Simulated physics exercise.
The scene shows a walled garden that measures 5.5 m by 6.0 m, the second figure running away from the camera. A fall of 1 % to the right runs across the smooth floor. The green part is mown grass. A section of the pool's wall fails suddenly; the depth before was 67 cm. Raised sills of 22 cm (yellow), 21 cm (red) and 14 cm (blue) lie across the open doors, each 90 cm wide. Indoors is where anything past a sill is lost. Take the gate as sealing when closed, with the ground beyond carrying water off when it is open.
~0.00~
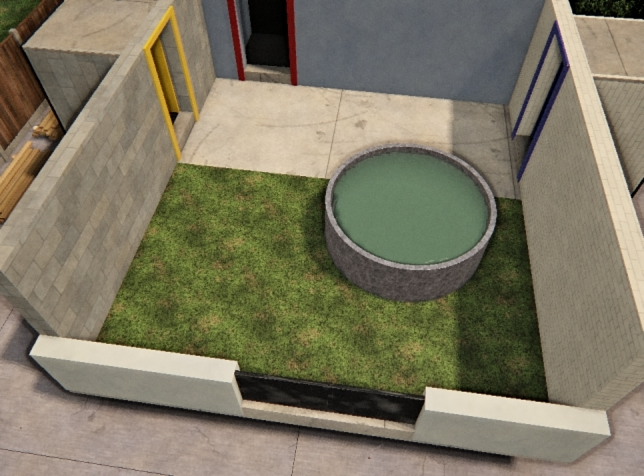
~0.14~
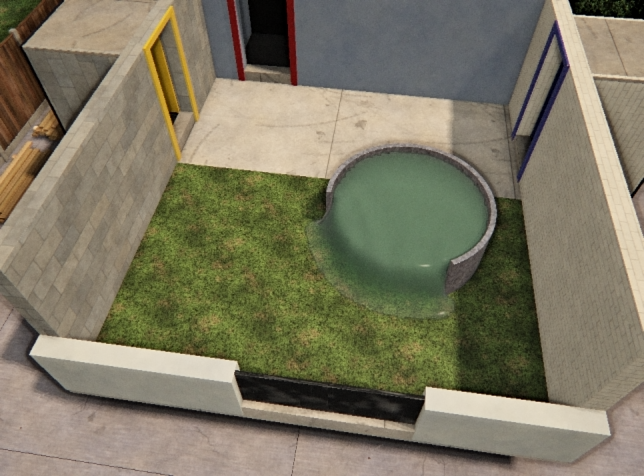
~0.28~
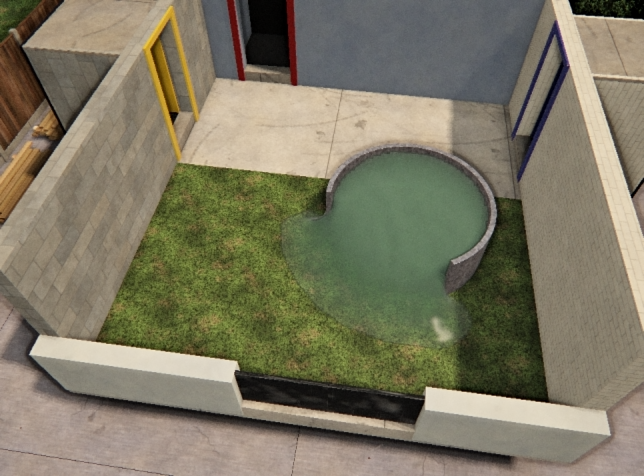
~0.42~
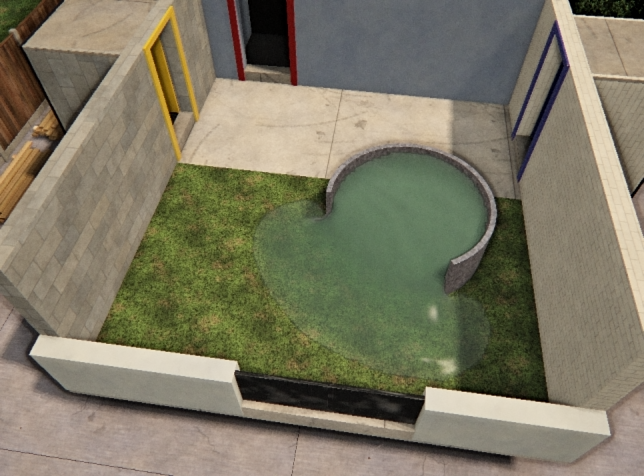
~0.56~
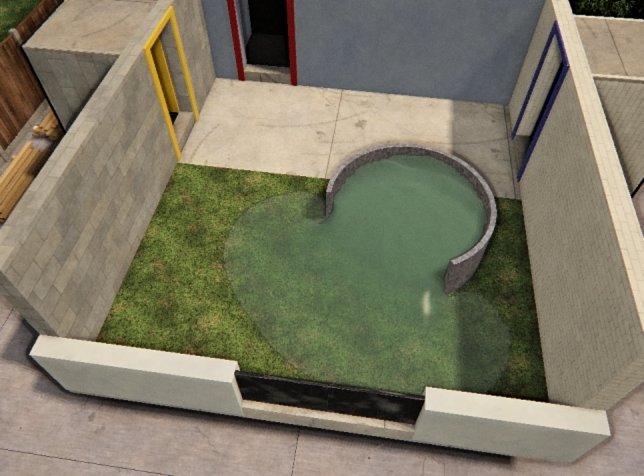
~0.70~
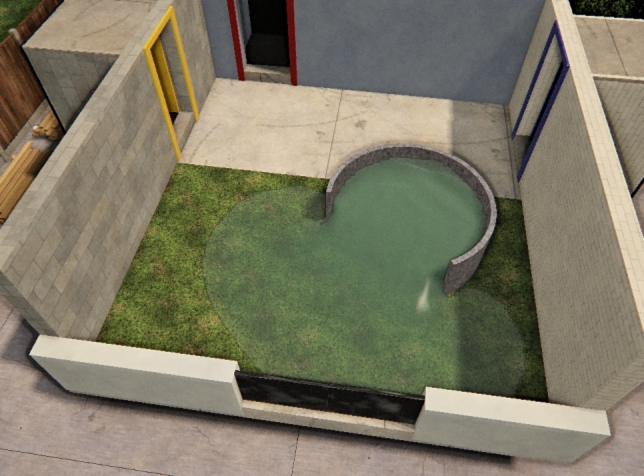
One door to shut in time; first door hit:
The yellow one.
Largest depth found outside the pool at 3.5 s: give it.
I'd say near 22 centimetres.
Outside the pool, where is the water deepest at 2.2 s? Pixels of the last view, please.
Pixel (101, 366), about.
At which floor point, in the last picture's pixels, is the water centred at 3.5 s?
Its balance point sits around (307, 288).
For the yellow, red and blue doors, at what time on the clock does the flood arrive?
Yellow: 3.4 s; red: 5.0 s; blue: 4.0 s.
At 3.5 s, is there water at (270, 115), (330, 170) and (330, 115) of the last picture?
Going through the three points: Not yet touched, then not yet touched, then not yet touched.
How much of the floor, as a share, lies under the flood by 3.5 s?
Covered: Roughly 55 %.
After 1.4 s water covers 40 % of the floor and is deepest (34 cm) near (323, 383); yellow door not reached, red door not reached, blue door not reached.
After 2.2 s water covers 45 % of the floor and is deepest (44 cm) near (101, 366); yellow door not reached, red door not reached, blue door not reached.
After 3.5 s water covers 55 % of the floor and is deepest (22 cm) near (86, 364); yellow door reached at 3.4 s, red door not reached, blue door not reached.
After 7.0 s water covers 95 % of the floor and is deepest (16 cm) near (462, 106); yellow door reached at 3.4 s, red door reached at 4.8 s, blue door reached at 4.2 s.
After 12.0 s water covers 95 % of the floor and is deepest (15 cm) near (502, 110); yellow door reached at 3.4 s, red door reached at 4.8 s, blue door reached at 4.2 s.
